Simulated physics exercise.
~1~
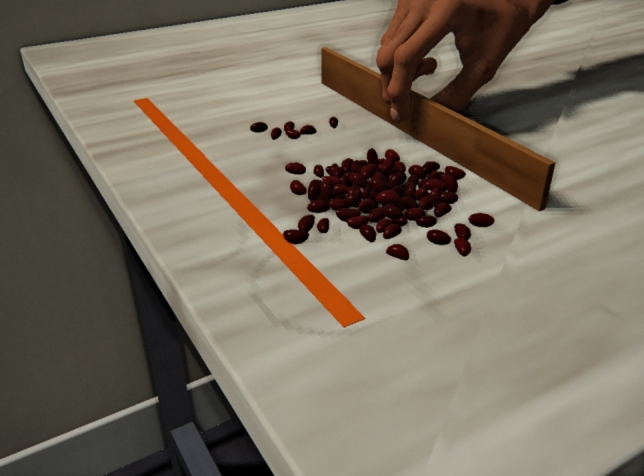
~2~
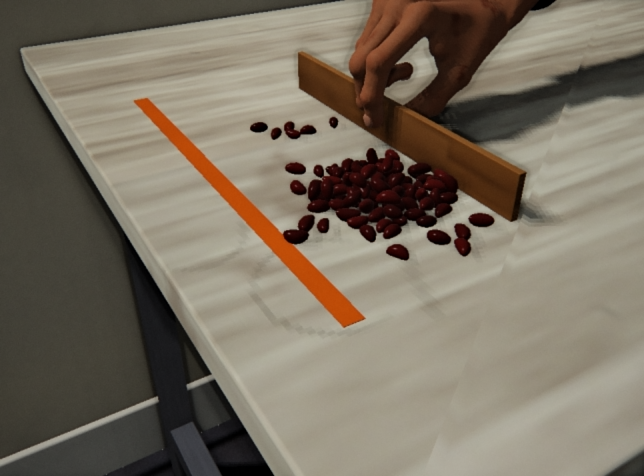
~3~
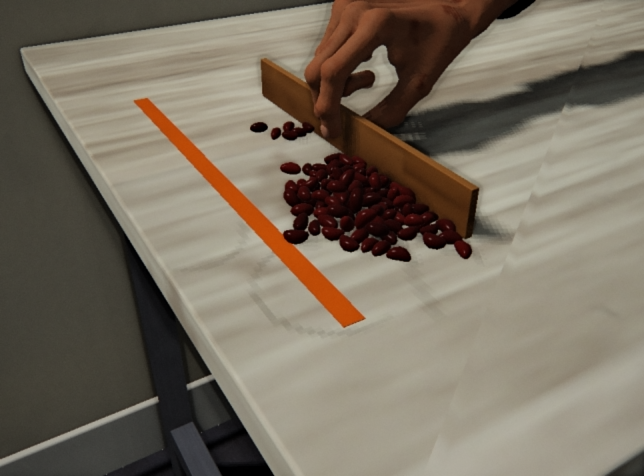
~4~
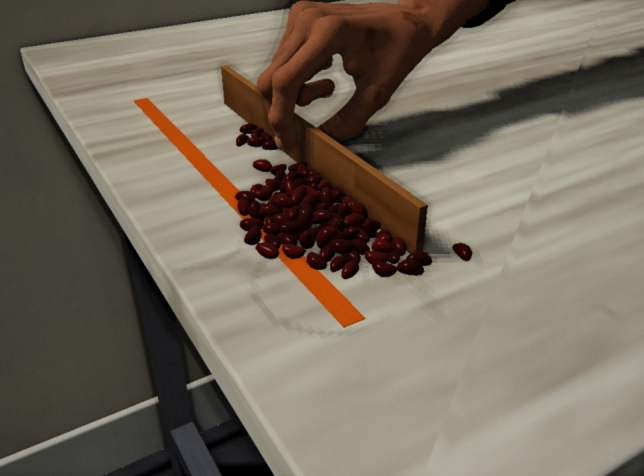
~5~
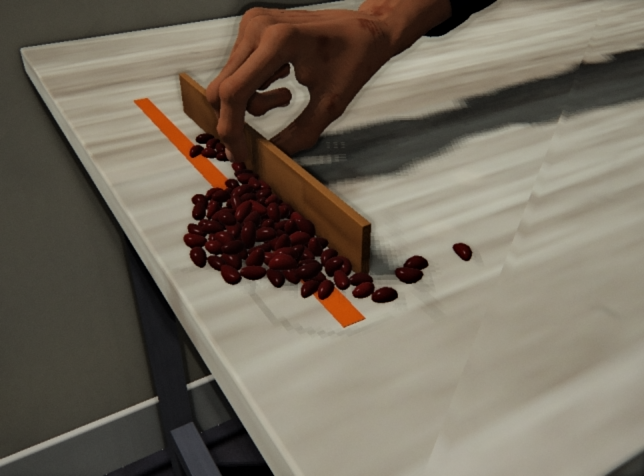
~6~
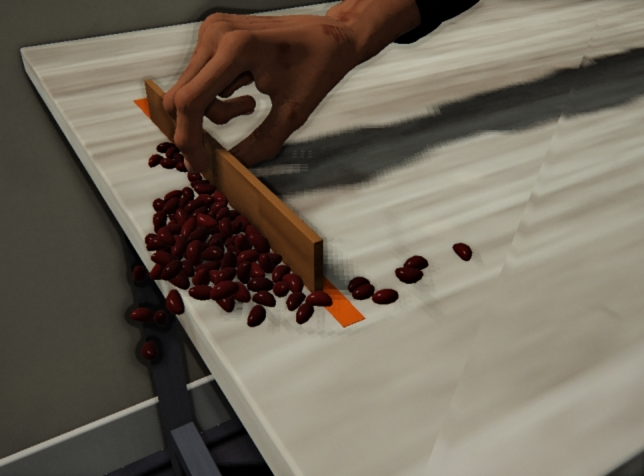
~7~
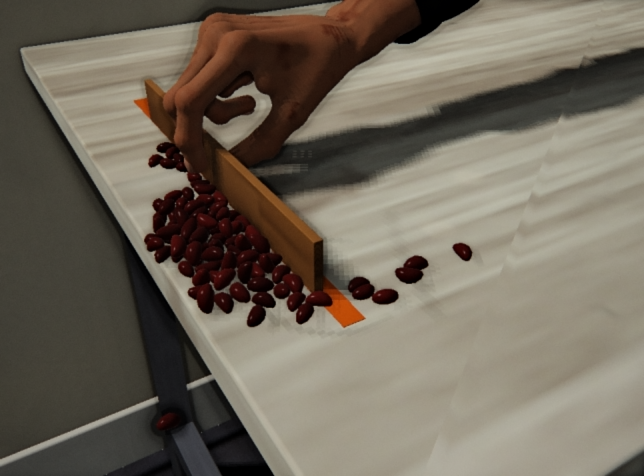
On a pale streaked tabletop, a hand slides an upright strip of wood leftward, sweeping a large and a small cluster of dark red beans toward the edge, and stops at the orange tape; several from the larger cluster drop off, the small cluster stays on, and a few trail behind.
